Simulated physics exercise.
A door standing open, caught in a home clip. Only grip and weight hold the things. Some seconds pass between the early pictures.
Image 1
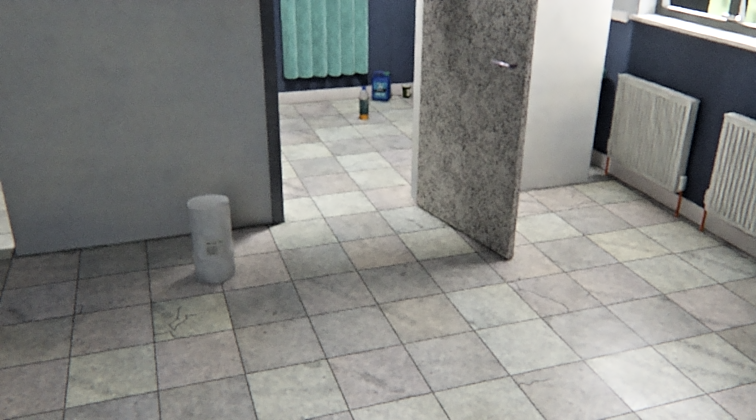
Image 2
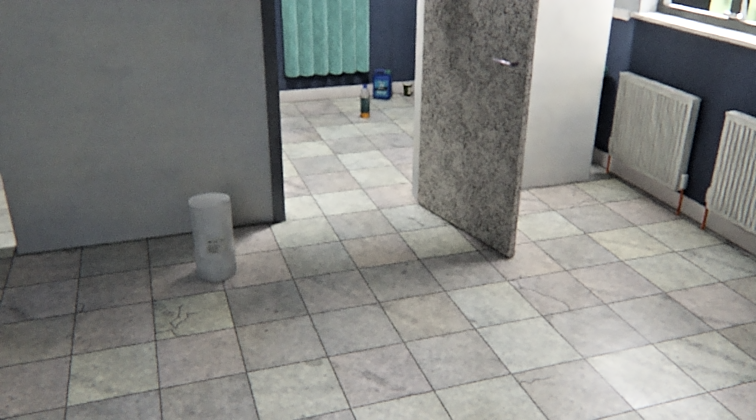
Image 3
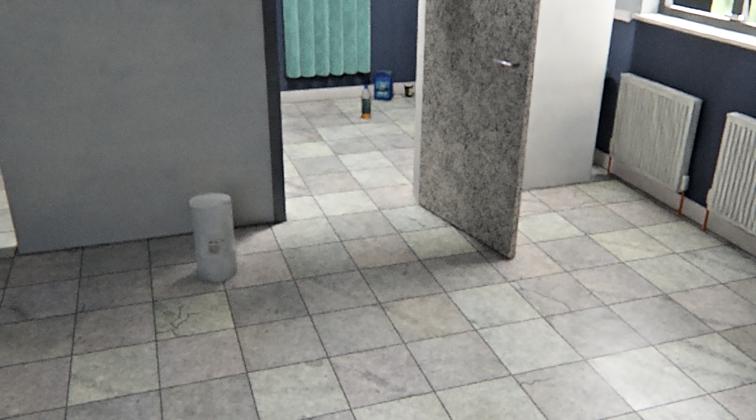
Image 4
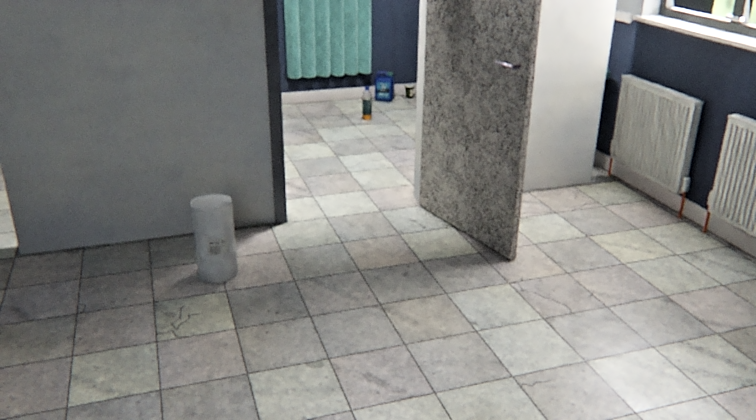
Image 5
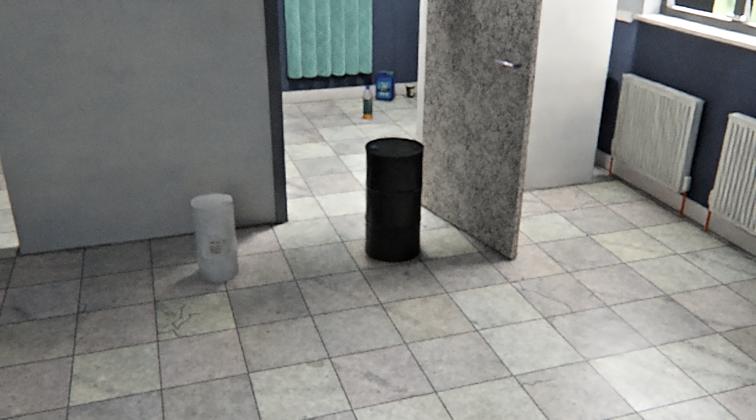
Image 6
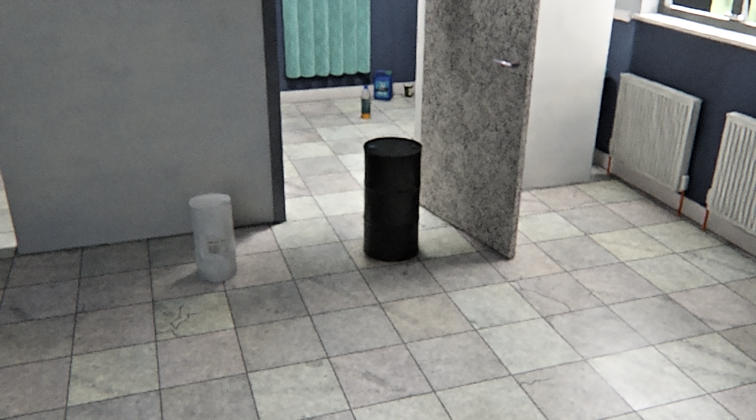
A black drum appears beside the wide-open, still door, right of the motionless white canister.
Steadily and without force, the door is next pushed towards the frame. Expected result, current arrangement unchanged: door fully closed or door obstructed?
Seems the door hangs open at the end.
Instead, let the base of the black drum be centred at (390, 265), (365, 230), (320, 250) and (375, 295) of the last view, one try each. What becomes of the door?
Door, in order of tries: Obstructed, obstructed, obstructed, fully closed.
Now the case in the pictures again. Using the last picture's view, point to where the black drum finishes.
It finishes at around (361, 197).
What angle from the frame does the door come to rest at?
Some 55° open.
Then, 0.60 s after the last picture, door at 83°.
Then, 0.90 s after the last picture, door at 65°; black drum slid a little near (383, 199).
Then, 1.10 s after the last picture, door at 59°; black drum slid a little near (371, 198).
At rest, door at 55°; moved from the start, black drum; white canister in place. Seen from the same camera at the end, black drum near (361, 197).
